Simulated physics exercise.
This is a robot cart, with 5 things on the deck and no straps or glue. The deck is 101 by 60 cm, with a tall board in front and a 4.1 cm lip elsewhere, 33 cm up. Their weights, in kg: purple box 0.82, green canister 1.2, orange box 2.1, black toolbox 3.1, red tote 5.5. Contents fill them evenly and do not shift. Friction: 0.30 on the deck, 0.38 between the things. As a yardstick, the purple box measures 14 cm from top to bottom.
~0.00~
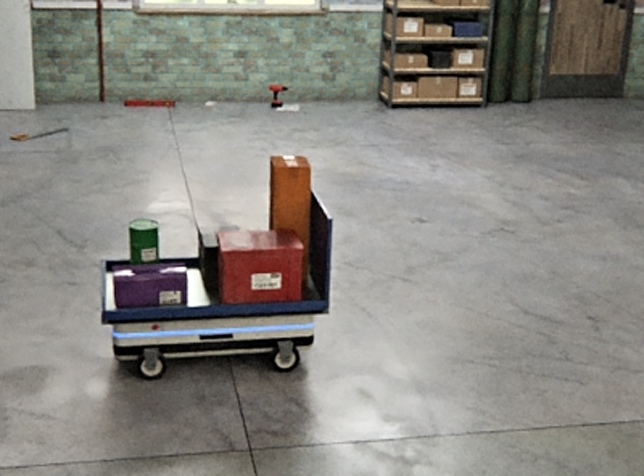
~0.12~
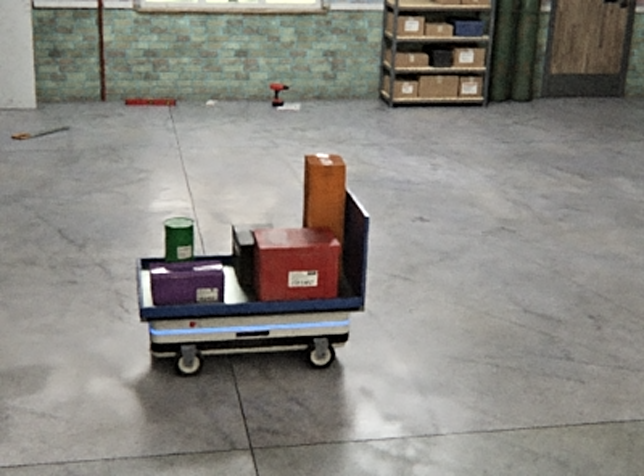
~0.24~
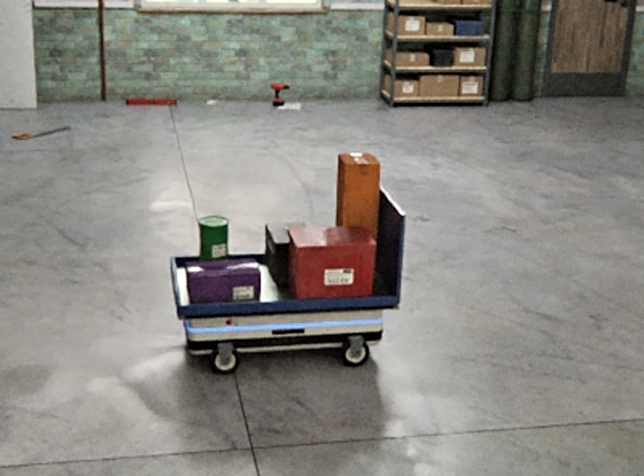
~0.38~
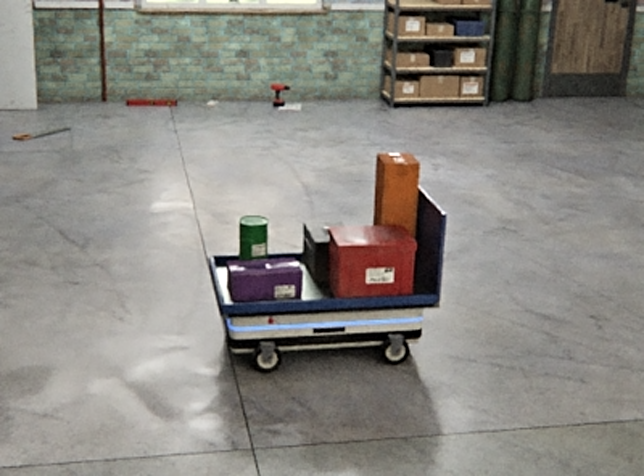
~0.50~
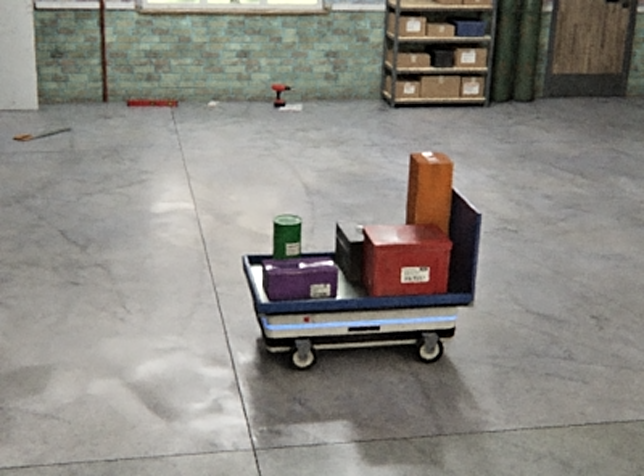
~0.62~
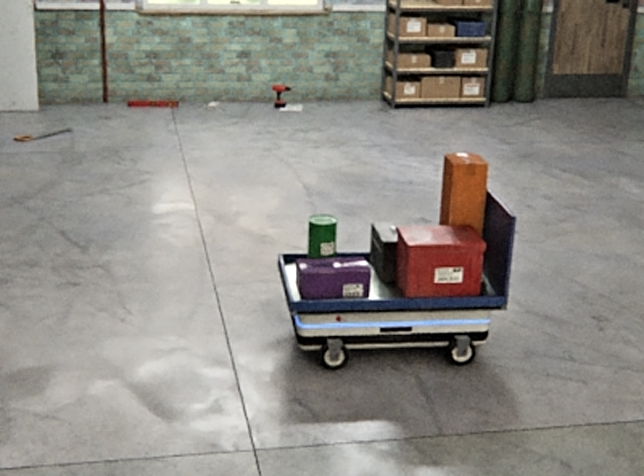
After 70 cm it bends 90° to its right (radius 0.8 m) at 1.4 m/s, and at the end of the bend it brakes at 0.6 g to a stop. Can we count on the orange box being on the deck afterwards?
The orange box comes off the cart.
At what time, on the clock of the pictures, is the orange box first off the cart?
Near 0.9 s.
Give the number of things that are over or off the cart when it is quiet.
That comes to 1.
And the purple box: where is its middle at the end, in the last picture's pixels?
Around (563, 385).
By 0.92 s, cart has run 129 cm, turned 31°; orange box now off the cart; red tote 5 cm from its spot.
By 1.22 s, cart has run 171 cm, turned 62°; red tote 5 cm from its spot; green canister 2 cm from its spot.
By 1.52 s, cart has run 213 cm, turned 88°; red tote 5 cm from its spot; green canister 4 cm from its spot.
By 1.82 s, cart has run 242 cm, turned 90°; red tote 9 cm from its spot; green canister 7 cm from its spot; black toolbox 6 cm from its spot.
When it is over (2.4 s), off the cart, orange box; not toppled but over 10 cm from the start, purple box, green canister and black toolbox; the last one within 10 cm of the start.
